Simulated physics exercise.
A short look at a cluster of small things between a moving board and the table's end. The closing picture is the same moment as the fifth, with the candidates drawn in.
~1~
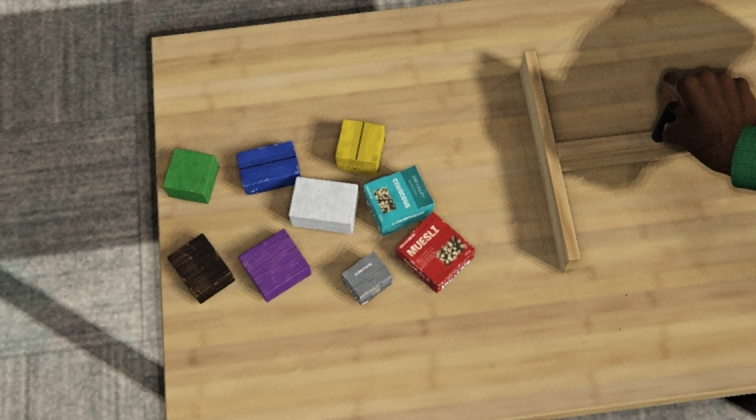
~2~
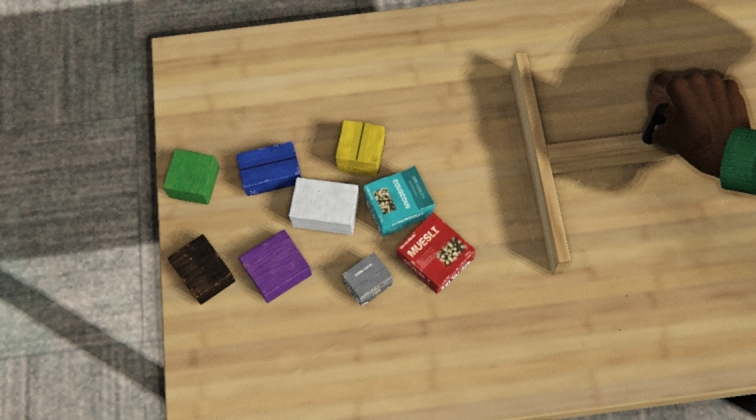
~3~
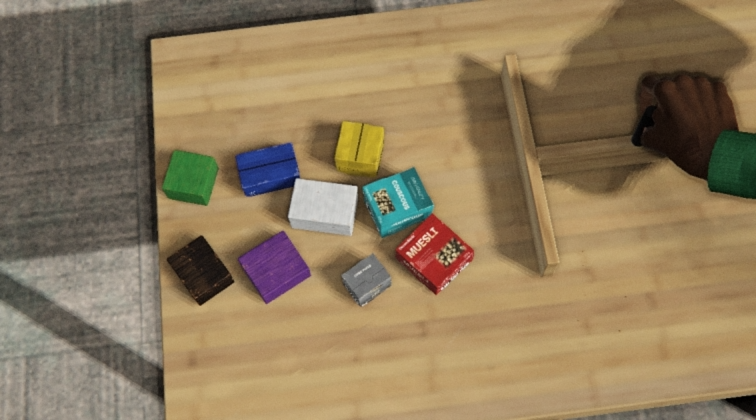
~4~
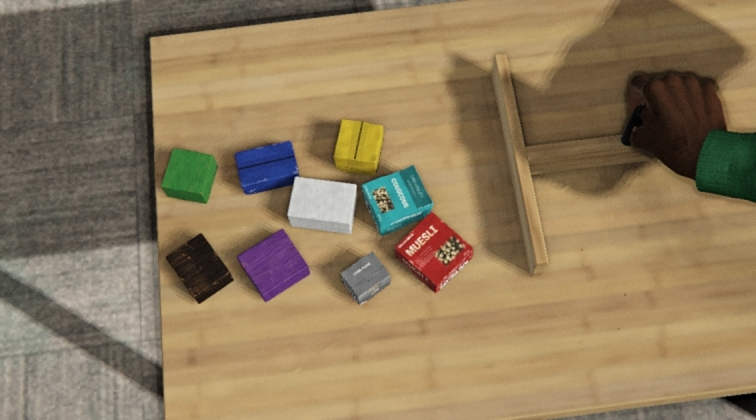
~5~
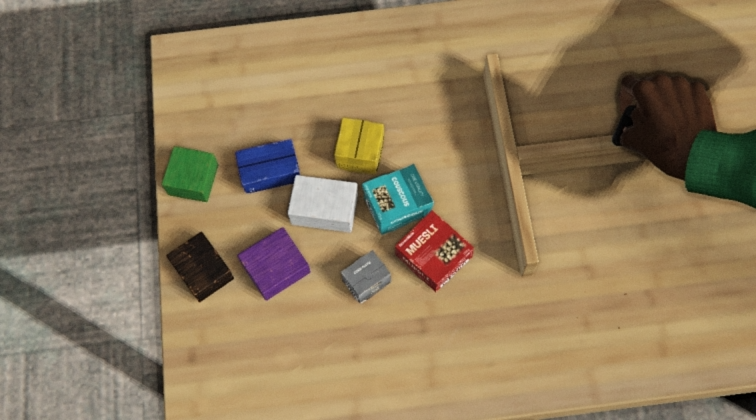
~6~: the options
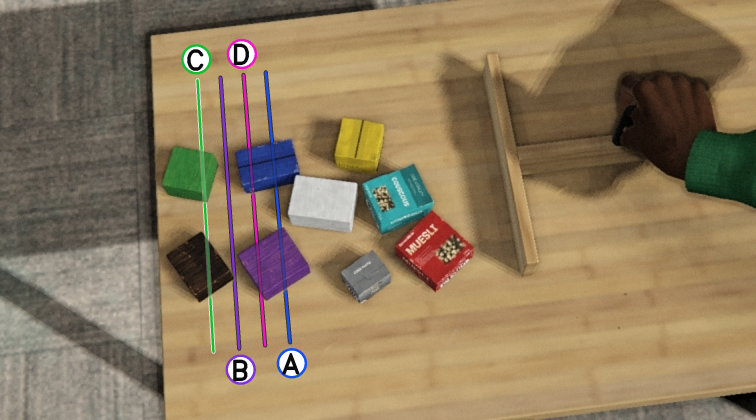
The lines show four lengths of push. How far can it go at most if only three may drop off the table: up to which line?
D is the last line within the limit.
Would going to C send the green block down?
Yes.
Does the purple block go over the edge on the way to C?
By then, yes.
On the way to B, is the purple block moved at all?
Yes.
On the marked copy, A at (277, 199); B at (229, 205); C at (205, 208); D at (254, 202).
Following D. Soon after the start, board (419, 164); grey box (350, 279); red packet (392, 251).
Later, board (326, 176); black block (162, 264); purple block (211, 261).
In the end, board (253, 184); green block over the edge; black block over the edge; three fallen.
As for the rest, A is within the limit but short; B drops five; C drops six.
